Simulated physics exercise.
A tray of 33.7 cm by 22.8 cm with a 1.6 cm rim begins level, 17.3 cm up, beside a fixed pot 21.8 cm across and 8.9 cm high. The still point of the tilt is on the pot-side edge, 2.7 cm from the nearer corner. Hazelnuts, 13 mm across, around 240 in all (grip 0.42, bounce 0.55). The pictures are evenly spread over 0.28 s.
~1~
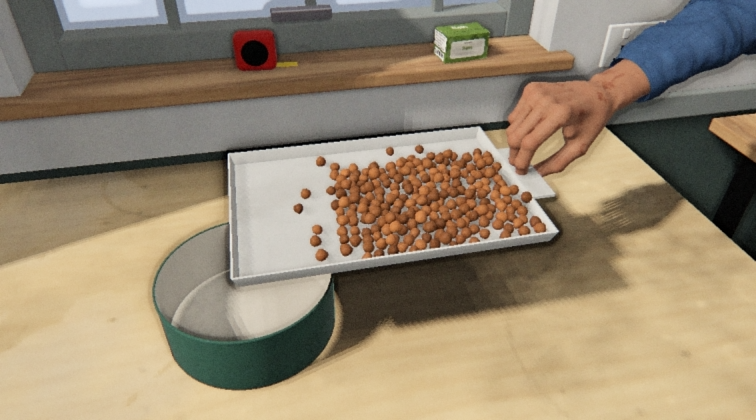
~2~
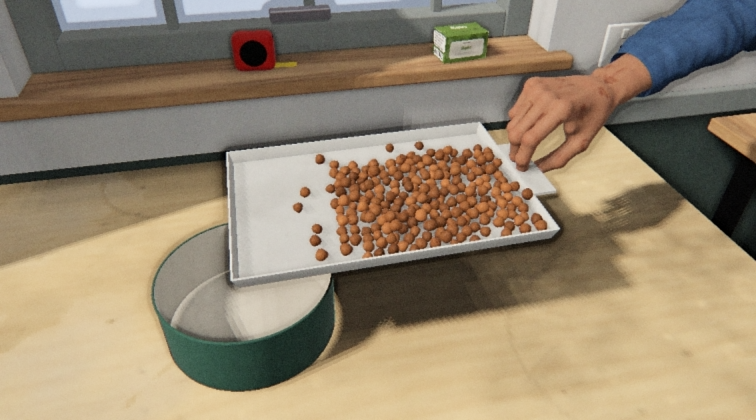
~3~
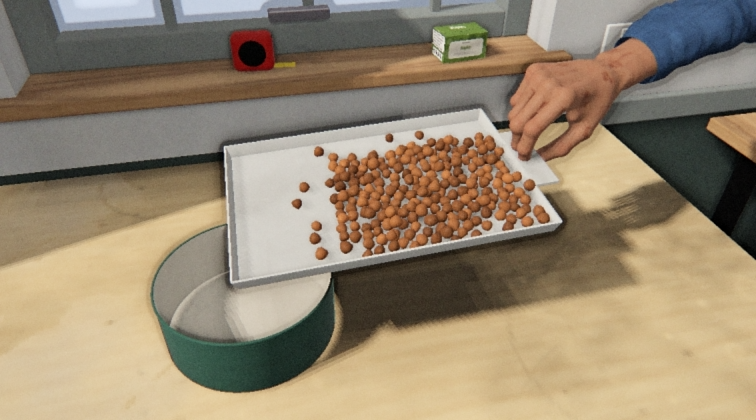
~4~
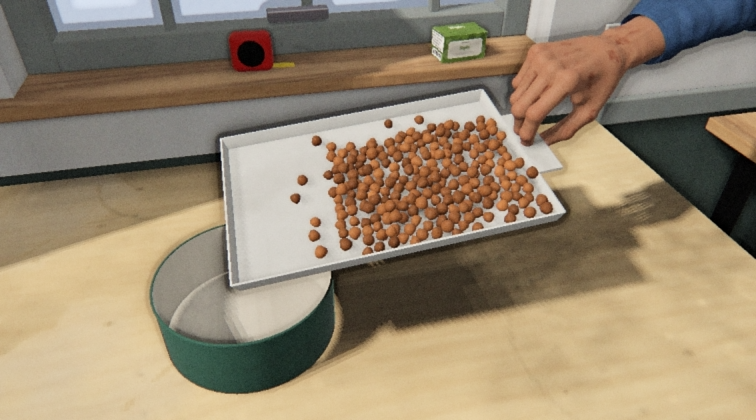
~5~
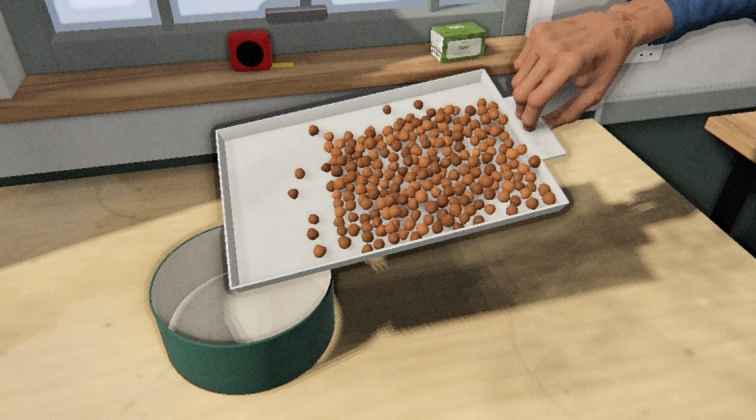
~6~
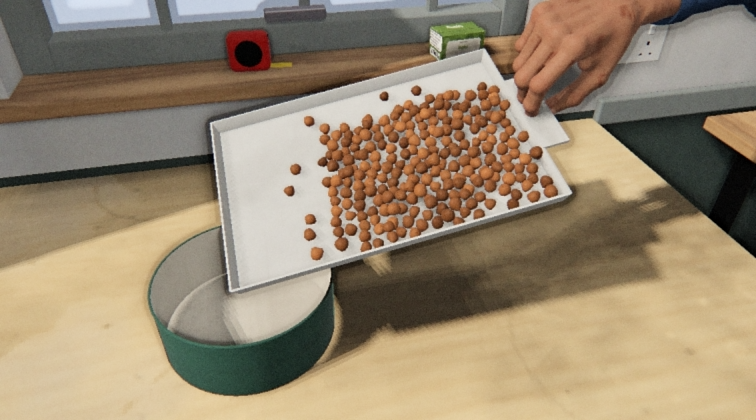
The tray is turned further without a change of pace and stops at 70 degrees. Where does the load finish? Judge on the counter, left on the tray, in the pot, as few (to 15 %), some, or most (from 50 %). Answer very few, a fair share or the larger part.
Counter the larger part, tray very few, pot very few.
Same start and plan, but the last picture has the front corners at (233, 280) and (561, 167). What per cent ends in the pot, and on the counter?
Pot 45, counter 40.
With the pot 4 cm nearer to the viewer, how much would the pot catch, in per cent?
Then about 30 per cent.
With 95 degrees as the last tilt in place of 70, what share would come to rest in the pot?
Then about 0 per cent.
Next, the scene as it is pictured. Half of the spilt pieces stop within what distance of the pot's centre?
Roughly 22 cm.
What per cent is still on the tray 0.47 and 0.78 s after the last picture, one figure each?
In turn: 85, 25.
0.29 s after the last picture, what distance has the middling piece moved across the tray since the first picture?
Some 5 cm.
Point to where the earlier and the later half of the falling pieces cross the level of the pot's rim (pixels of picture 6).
First near (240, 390), later near (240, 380).
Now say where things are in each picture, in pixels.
The first picture shows tray tilt 0 degrees, front corners at (237, 275) and (552, 229); middle of the pieces at (427, 202); pot at (245, 273).
The second picture shows tray tilt 1 degrees, front corners at (237, 276) and (553, 226); middle of the pieces at (427, 200).
The third picture shows tray tilt 4 degrees, front corners at (236, 278) and (556, 219), lowest corner left front; middle of the pieces at (428, 193).
The fourth picture shows tray tilt 9 degrees, front corners at (236, 281) and (559, 209), lowest corner left front; middle of the pieces at (428, 183).
The fifth picture shows tray tilt 14 degrees, front corners at (235, 283) and (562, 200), lowest corner left front; middle of the pieces at (428, 173).
The sixth picture shows tray tilt 19 degrees, front corners at (235, 286) and (565, 191), lowest corner left front; middle of the pieces at (427, 165); pot at (243, 276).
Then, 0.29 s after the last picture, tilt 44 degrees; the tray holds 100 %, the pot 0 %.
Then, 0.47 s after the last picture, tilt 61 degrees; the tray holds 85 %, the pot 0 %.
Then, 0.78 s after the last picture, tilt 70 degrees; the tray holds 25 %, the pot 0 %.
In the end, counter 95 %, tray 5 %, pot 0 %.
